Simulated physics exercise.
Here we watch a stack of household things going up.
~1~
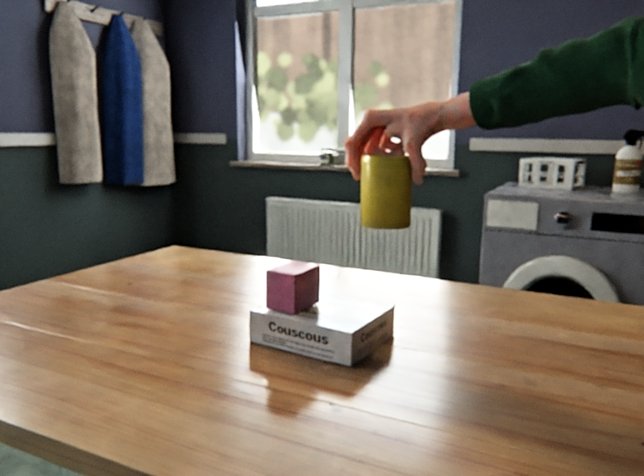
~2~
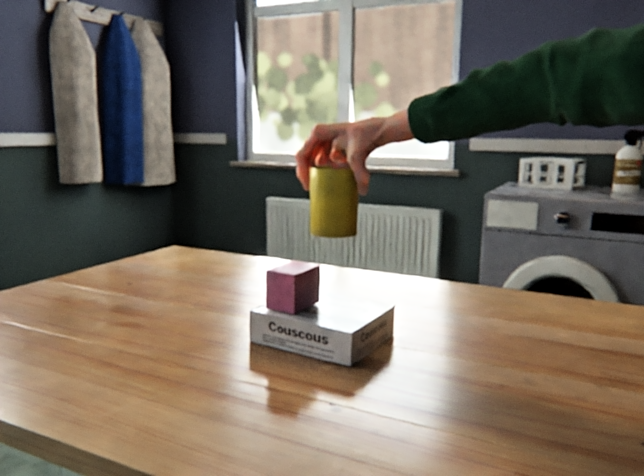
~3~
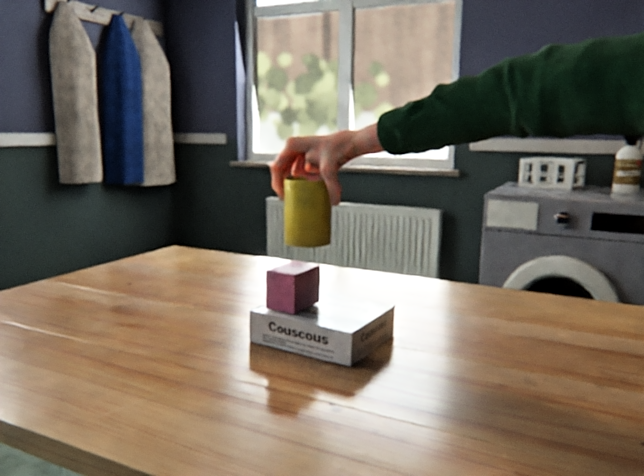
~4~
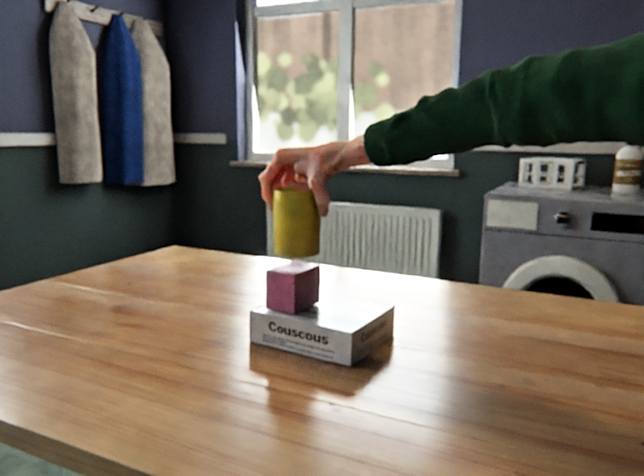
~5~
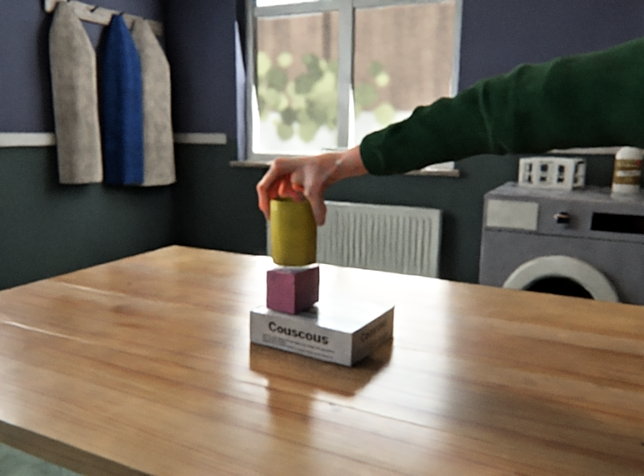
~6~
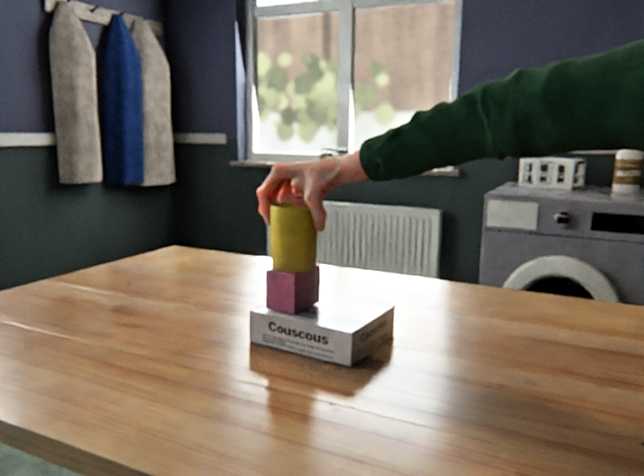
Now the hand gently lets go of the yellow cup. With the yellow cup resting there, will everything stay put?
Yes, everything stays put.
Then, 0.20 s past the last view, nothing moves.
Then, 0.50 s past the last view, yellow cup resting near (294, 237).
Finally, all 3 still in place. Final places as the last picture's camera would see them, yellow cup near (294, 237). The pile stays up.
